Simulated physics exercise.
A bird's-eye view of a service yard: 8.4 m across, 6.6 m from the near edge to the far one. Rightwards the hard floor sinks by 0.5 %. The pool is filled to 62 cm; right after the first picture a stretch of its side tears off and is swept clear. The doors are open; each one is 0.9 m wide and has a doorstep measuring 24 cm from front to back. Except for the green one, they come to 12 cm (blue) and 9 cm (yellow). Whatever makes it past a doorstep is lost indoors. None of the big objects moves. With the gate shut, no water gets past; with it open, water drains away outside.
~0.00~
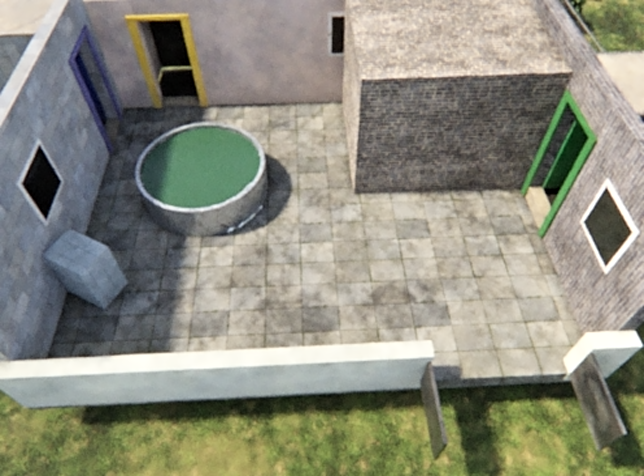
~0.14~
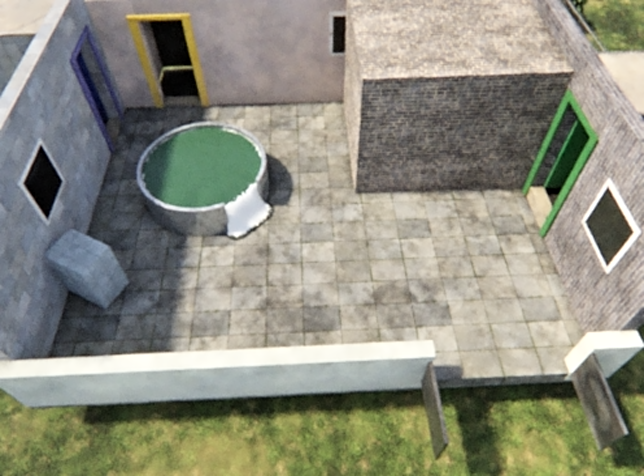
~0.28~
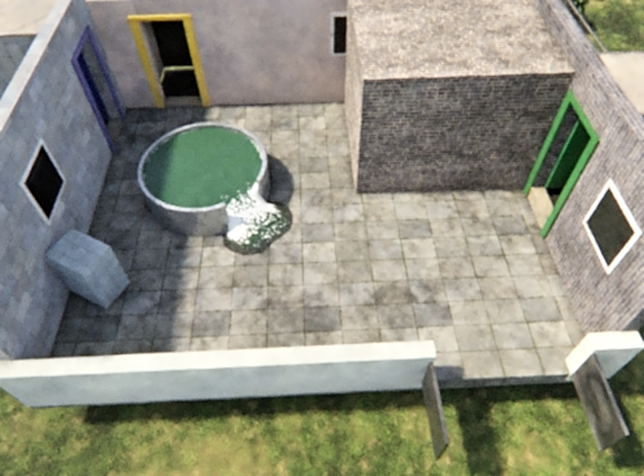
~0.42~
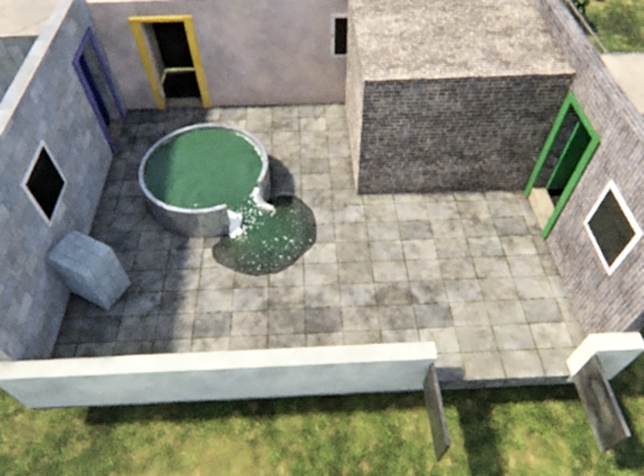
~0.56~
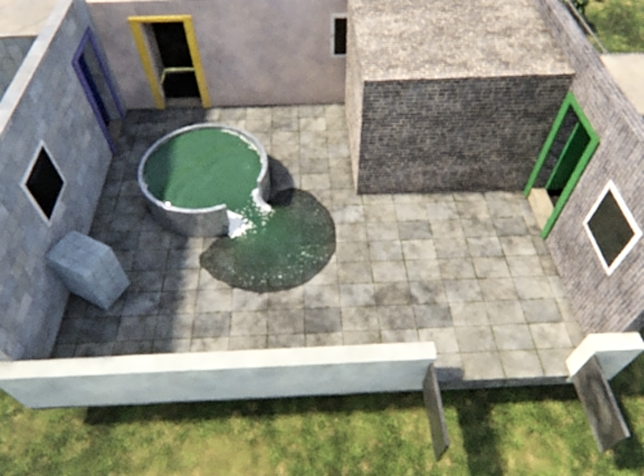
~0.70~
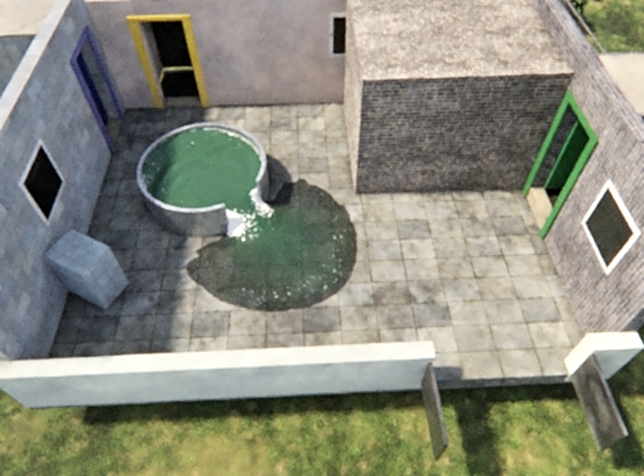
A round pool's side breaks open and green water gushes out, spreading across the paved yard.
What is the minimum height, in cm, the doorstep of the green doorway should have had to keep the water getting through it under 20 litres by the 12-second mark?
9 cm.
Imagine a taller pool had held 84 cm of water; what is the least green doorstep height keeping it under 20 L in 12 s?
Something near 13.5 cm should do.
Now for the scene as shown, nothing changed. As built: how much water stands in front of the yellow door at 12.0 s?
It comes to about 0.0 centimetres deep.
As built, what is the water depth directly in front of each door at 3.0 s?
Depths in cm: Blue 0, yellow 0, green 7.
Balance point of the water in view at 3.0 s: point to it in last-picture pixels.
The water is centred near (276, 232).
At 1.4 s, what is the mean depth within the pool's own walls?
It averages roughly 47 centimetres.
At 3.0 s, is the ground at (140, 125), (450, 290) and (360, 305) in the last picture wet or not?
Untouched, awash, awash.
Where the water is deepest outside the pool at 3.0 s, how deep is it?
It gets to close to 27 centimetres there.
After 1.4 s water covers 30 % of the floor, deepest (33 cm) near (254, 220); it has not reached the green door.
After 3.0 s water covers 55 % of the floor, deepest (27 cm) near (586, 358); 7 cm at the green door, 0 litres in over its 26 cm doorstep.
After 12.0 s water covers 70 % of the floor, deepest (8 cm) near (399, 356); 7 cm at the green door, 0 litres in over its 26 cm doorstep.
At the green door as built, the water arrived by 2.9 s and peaked near 13 cm at 6.6 s.
Run again over the same 12 s with other heights there, 41 litres in over 7.5 cm, 6 litres over 10.5 cm. The limit of 20 litres is kept from about 9 cm up.
